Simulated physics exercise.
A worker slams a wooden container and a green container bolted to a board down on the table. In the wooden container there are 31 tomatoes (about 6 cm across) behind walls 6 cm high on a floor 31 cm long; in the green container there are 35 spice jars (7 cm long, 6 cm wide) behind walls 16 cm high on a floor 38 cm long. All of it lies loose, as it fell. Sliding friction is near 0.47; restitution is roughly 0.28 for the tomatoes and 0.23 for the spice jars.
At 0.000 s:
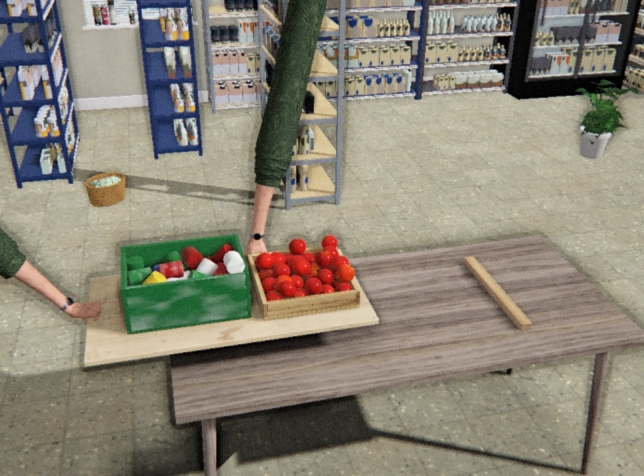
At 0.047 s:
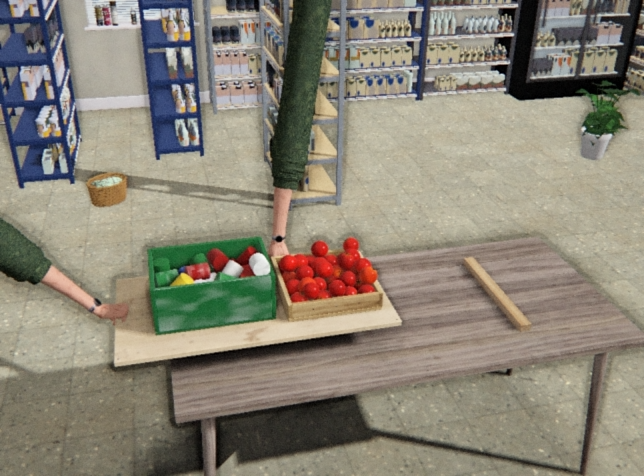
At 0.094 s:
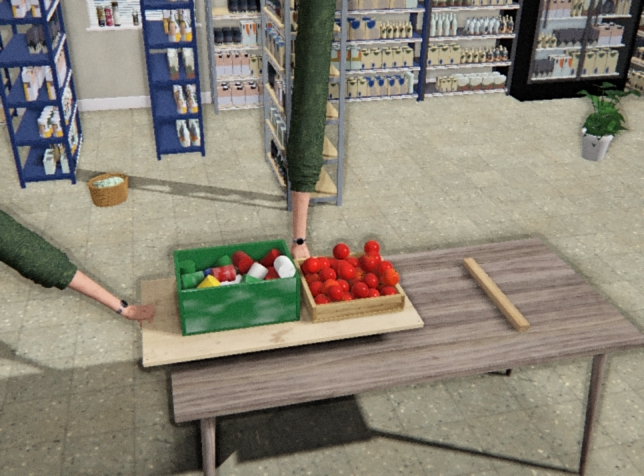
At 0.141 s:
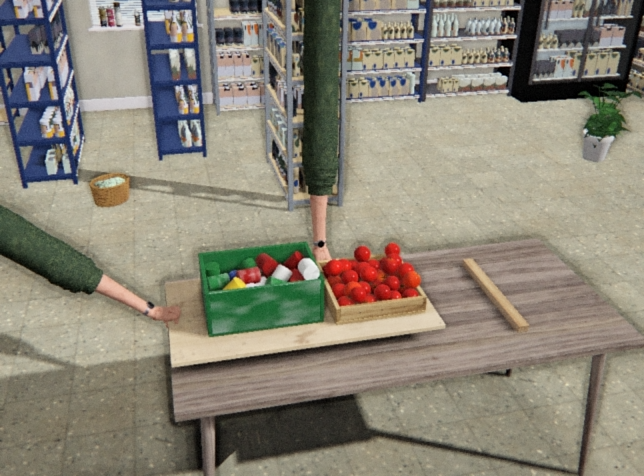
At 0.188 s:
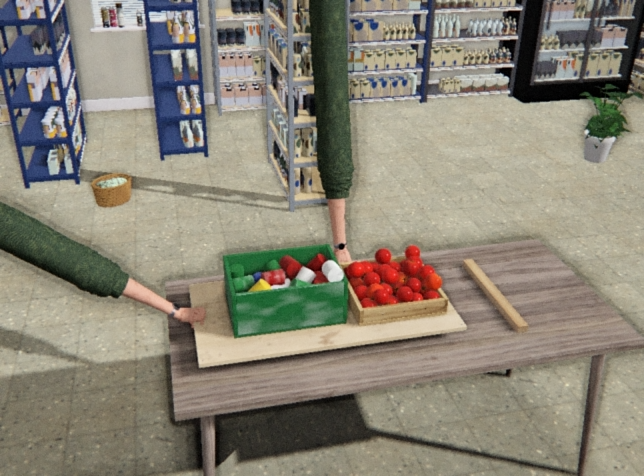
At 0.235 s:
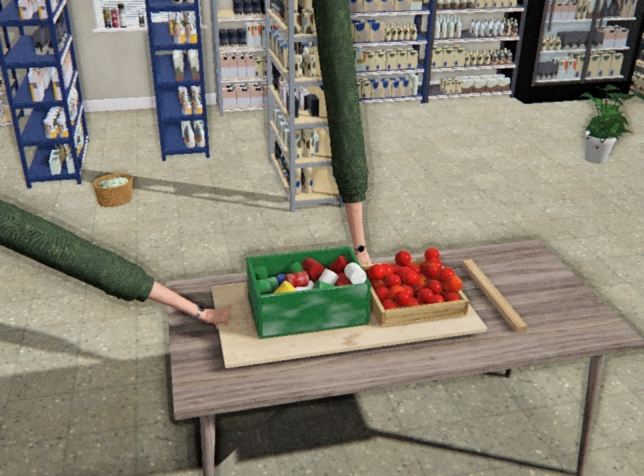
Wooden board carrying a green container of spice jars and a crate of tomatoes sliding right across a table, pushed by two hands.
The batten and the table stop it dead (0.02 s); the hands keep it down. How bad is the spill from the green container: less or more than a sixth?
Out of the green container go less than a sixth of the spice jars.
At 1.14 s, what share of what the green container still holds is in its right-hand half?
Some 60 per cent.
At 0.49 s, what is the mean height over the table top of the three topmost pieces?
Roughly 20 cm.
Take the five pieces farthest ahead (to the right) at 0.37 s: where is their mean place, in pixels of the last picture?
Near (480, 271).
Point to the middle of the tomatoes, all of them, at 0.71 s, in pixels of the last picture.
At about (457, 293).
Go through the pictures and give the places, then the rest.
In the first picture (we follow the rim corner now nearest the camera; the camera moves round a little), green container at (125, 288); wooden container at (267, 302); 57 cm still to travel; nothing out yet.
Green container at (154, 289); wooden container at (292, 304); 48 cm still to travel, in the second picture.
Green container at (182, 291); wooden container at (316, 306); 39 cm still to travel, in the third picture.
Green container at (209, 293); wooden container at (340, 308); 30 cm still to travel, in the fourth picture.
Green container at (236, 294); wooden container at (363, 309); 21 cm still to travel, in the fifth picture.
Green container at (261, 296); wooden container at (385, 311); 12 cm still to travel; nothing out yet, in the sixth picture.
After 0.29 s, touchdown against the batten.
After 0.37 s, 3 of 31 out of the wooden container and 0 of 35 out of the green container.
After 0.49 s, 8 of 31 out of the wooden container and 0 of 35 out of the green container.
After 0.71 s, 9 of 31 out of the wooden container and 0 of 35 out of the green container.
When it is over (at 1.14 s), 9 of 31 out of the wooden container and 0 of 35 out of the green container. Asked share, 0 of 35, 0 per cent.
